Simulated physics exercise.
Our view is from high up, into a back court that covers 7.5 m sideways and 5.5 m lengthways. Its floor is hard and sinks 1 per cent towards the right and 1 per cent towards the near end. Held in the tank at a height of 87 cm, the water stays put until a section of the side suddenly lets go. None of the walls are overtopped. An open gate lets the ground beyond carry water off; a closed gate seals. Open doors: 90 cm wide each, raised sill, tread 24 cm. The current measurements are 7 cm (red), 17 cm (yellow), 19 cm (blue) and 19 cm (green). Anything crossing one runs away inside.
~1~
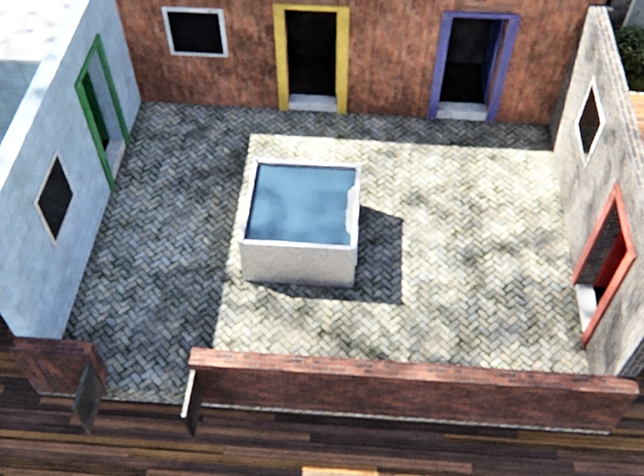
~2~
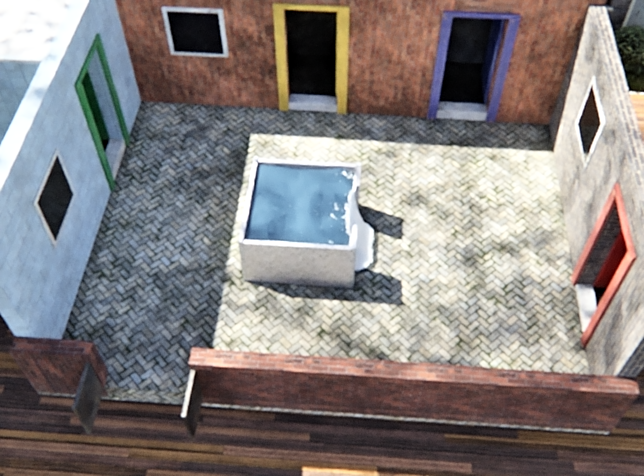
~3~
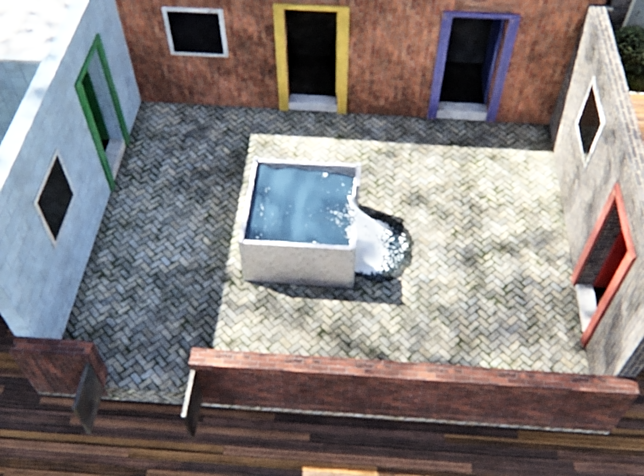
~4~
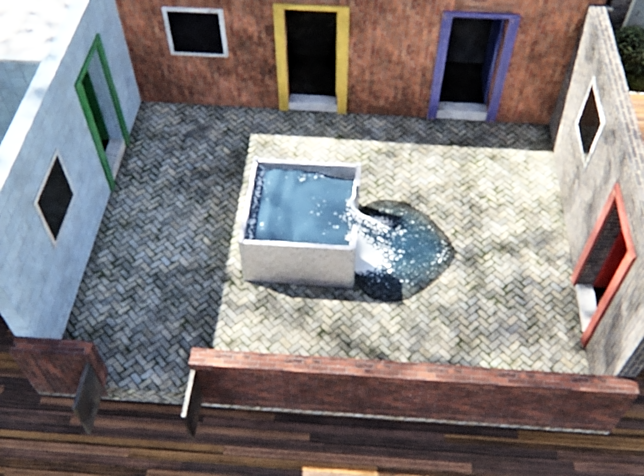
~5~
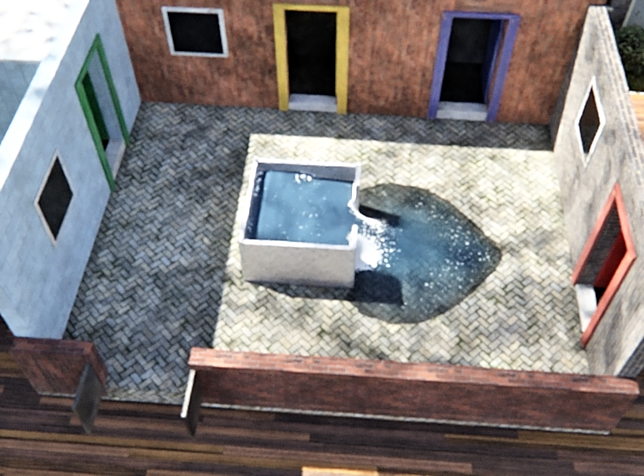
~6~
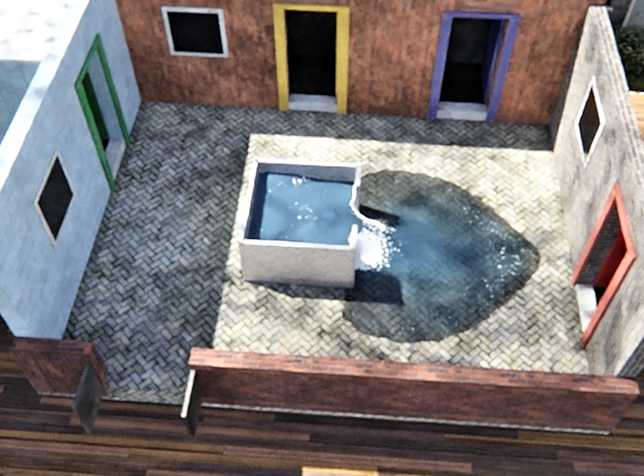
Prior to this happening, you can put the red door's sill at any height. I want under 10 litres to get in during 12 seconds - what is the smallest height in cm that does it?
You would need about 23 cm.
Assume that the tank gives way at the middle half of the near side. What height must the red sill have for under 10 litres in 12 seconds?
Then 14.5 cm.
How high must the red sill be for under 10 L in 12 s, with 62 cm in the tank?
Then roughly 16 cm.
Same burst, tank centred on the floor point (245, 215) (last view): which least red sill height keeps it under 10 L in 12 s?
Near 17 cm.
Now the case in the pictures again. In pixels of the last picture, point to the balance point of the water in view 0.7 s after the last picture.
Around (368, 245).
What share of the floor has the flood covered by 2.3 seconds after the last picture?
Roughly 35 percent of the floor is wet.
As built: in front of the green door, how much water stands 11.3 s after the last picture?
2.5 cm.
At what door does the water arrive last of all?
I'd say the green door.
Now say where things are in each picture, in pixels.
In the first frame, still water, 87 cm deep, in the tank at (302, 205); the red door at (600, 272) is dry.
In the second frame, the front is at (372, 262), 0.3 m from the gap at (353, 232); 0.2 m2 of floor is wet, 87 cm left at the back.
In the third frame, the front is at (407, 258), 0.9 m from the gap at (353, 233); 0.8 m2 of floor is wet, 84 cm left at the back.
In the fourth frame, water pours out at (353, 233) and has run 1.5 m, to (449, 258); about 8 cm deep outside, 76 cm at the back.
In the fifth frame, water pours out at (353, 233) and has run 2.2 m, to (495, 258); about 6 cm deep outside, 74 cm at the back.
In the sixth frame, water pours out at (353, 233) and has run 2.8 m, to (534, 260); about 4 cm deep outside, 70 cm at the back; the red door at (600, 272), 3.6 m from the gap, is still 1.0 m from the nearest water.
Then, 0.7 s after the last picture water covers 35 % of the floor, deepest (42 cm) near (358, 243); 15 cm at the red door, 22 litres in over its 7 cm sill.
Then, 2.3 s after the last picture water covers 35 % of the floor, deepest (24 cm) near (357, 252); 19 cm at the red door, 154 litres in over its 7 cm sill.
Then, 11.3 s after the last picture water covers 100 % of the floor, deepest (11 cm) near (587, 406); 9 cm at the red door, 301 litres in over its 7 cm sill.
At the red door as built, the water peaked near 22 cm, 1.3 s after the last picture.
Run again over the same 12 s with other heights there, 29 litres in over 19.5 cm, 2 litres over 26 cm. The limit of 10 litres is kept from about 23 cm up.
